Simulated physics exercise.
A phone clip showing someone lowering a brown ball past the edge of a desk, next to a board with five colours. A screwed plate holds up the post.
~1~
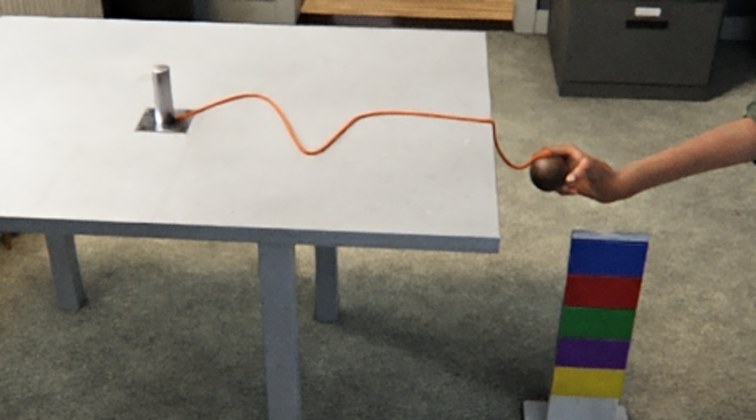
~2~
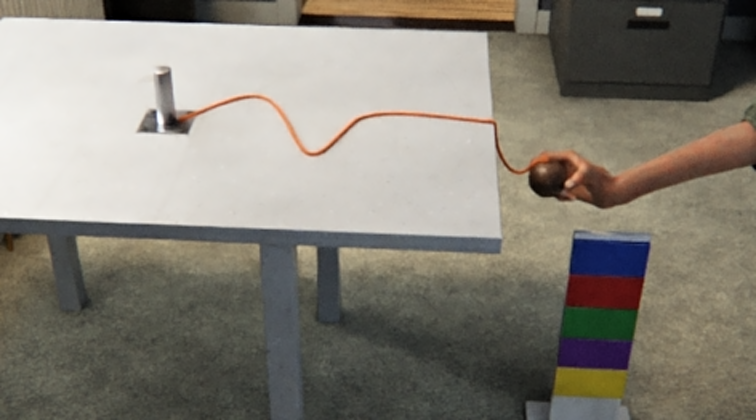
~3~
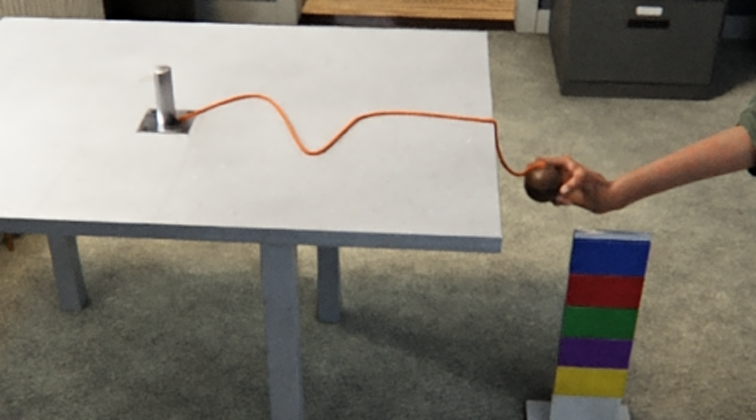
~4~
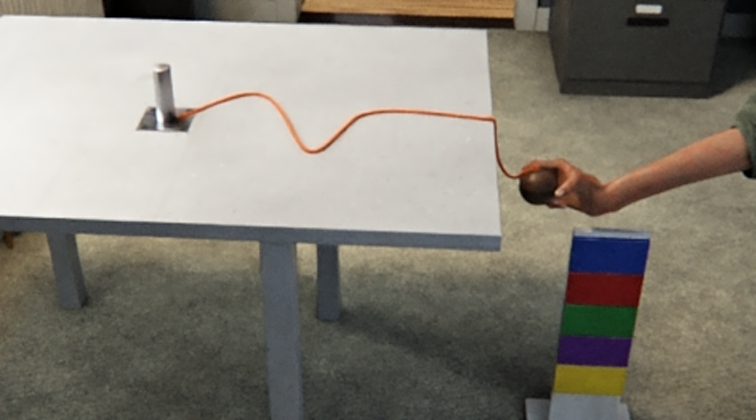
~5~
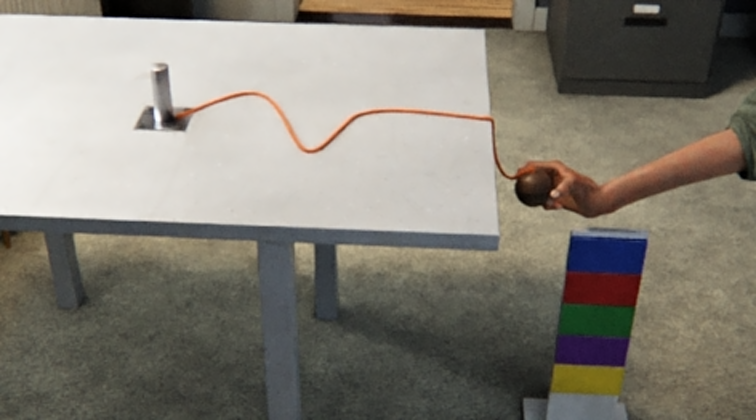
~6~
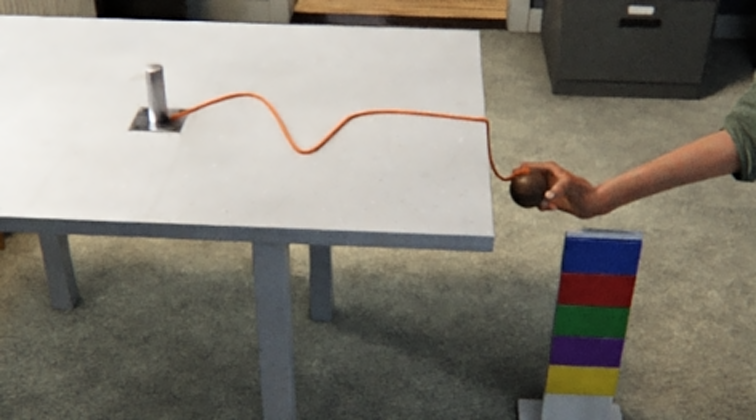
Hand holding a brown ball on an orange cord tied to a tabletop post, drawing it slightly left beside coloured blocks.
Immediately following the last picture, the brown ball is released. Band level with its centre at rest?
Purple.
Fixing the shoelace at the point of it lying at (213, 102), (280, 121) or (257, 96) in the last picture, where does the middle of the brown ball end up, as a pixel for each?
First try (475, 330), second try (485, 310), third try (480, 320).
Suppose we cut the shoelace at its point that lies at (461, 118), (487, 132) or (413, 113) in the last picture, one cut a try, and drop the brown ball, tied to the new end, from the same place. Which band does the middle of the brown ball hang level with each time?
First try: Blue; second try: Red; third try: None, it hangs higher.
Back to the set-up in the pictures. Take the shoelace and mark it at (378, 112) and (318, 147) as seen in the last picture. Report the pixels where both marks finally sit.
At (484, 162) for the first, at (429, 121) for the second.
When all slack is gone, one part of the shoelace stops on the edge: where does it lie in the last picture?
You'd find it at roughly (344, 122).
A little later, ball near (435, 328); level with green.
Next, ball near (493, 333); level with purple.
When it is over, ball near (468, 334); level with purple. Its centre hangs level with the purple band.
